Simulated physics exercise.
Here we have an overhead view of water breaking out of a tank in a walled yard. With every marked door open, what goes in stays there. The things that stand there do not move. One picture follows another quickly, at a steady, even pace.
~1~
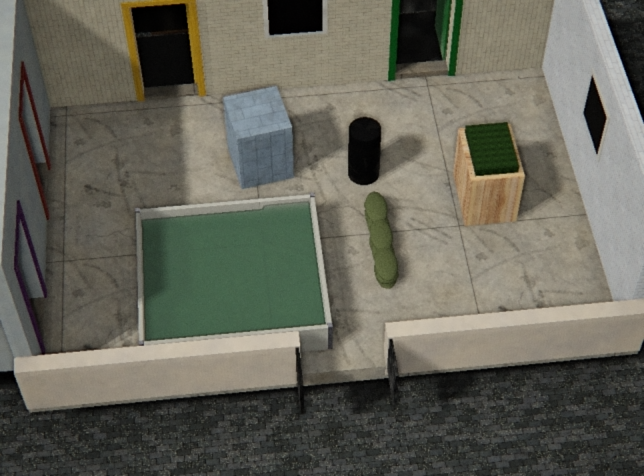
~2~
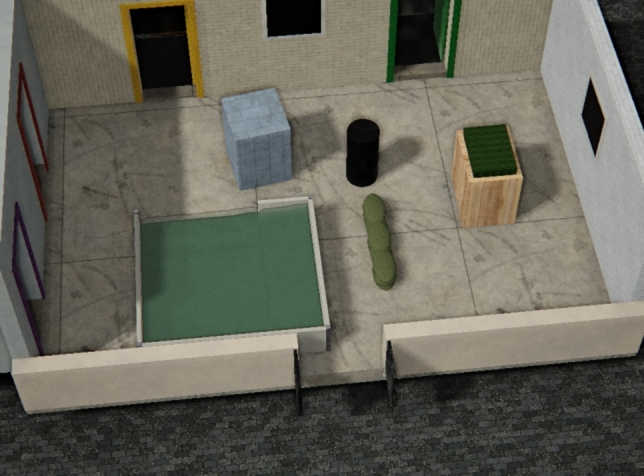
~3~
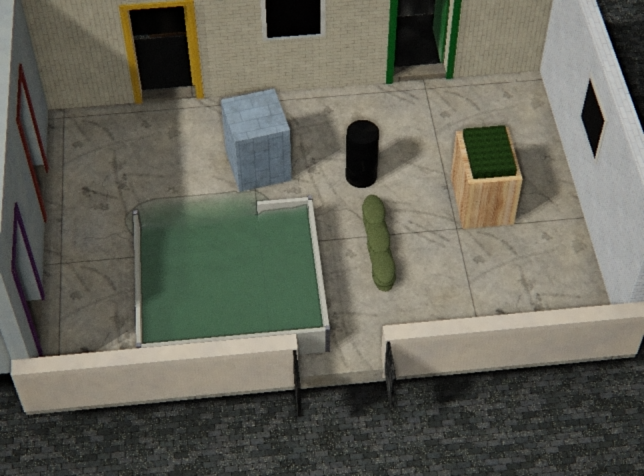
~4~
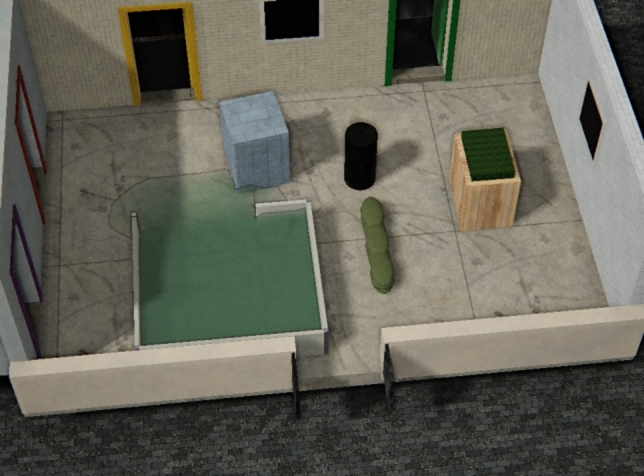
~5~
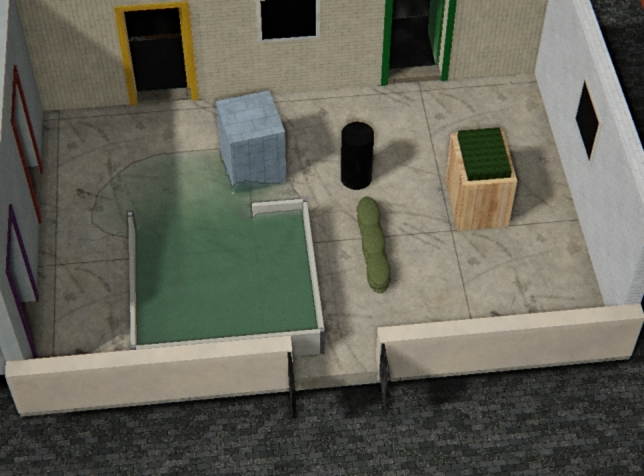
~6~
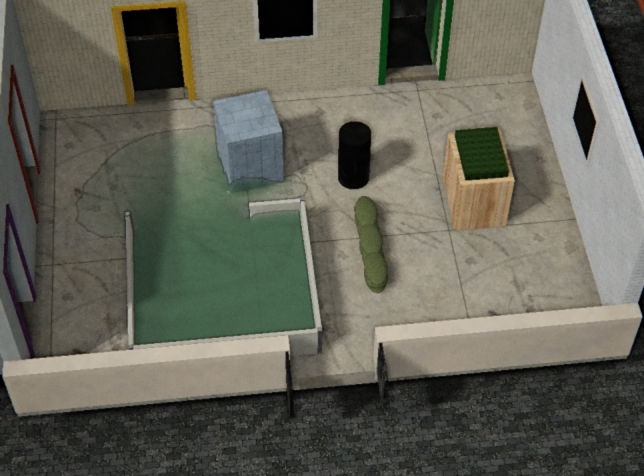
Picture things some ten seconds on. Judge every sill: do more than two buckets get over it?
The green door sees no more than two buckets come in; the purple door sees more than two buckets come in; the red door sees no more than two buckets come in; the yellow door sees more than two buckets come in.
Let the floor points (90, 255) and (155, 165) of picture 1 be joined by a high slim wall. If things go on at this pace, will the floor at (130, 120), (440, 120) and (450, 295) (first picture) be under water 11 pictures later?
Taking the points in turn, they are inundated, high and dry and high and dry.
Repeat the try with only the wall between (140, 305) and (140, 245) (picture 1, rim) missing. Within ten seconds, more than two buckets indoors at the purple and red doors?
Purple door exceeds the limit, red door falls short.
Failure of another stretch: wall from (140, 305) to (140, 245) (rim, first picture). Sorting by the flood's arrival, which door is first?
It is the one in purple.
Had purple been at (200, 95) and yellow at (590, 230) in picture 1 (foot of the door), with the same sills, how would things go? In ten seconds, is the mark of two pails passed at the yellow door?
Yellow door: Falls short.
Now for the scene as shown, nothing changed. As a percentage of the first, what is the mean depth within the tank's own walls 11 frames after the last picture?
Estimate: Around 56 per cent.
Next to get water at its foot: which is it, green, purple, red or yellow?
First in line is the yellow one.
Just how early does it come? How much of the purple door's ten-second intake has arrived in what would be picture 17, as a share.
Close to 0 %.
A moment on, water covers 25 % of the floor; the green door not reached, the purple door not reached, the red door not reached, the yellow door over two buckets in.
Next, water covers 30 % of the floor; the green door not reached, the purple door not reached, the red door wet at the sill, nothing in, the yellow door far over two buckets in.
Then, water covers 40 % of the floor; the green door wet at the sill, nothing in, the purple door not reached, the red door wet at the sill, nothing in, the yellow door far over two buckets in.
Later, water covers 70 % of the floor; the green door wet at the sill, nothing in, the purple door wet at the sill, nothing in, the red door wet at the sill, nothing in, the yellow door far over two buckets in.
In the end, water covers 90 % of the floor; the green door wet at the sill, nothing in, the purple door over two buckets in, the red door wet at the sill, nothing in, the yellow door far over two buckets in.
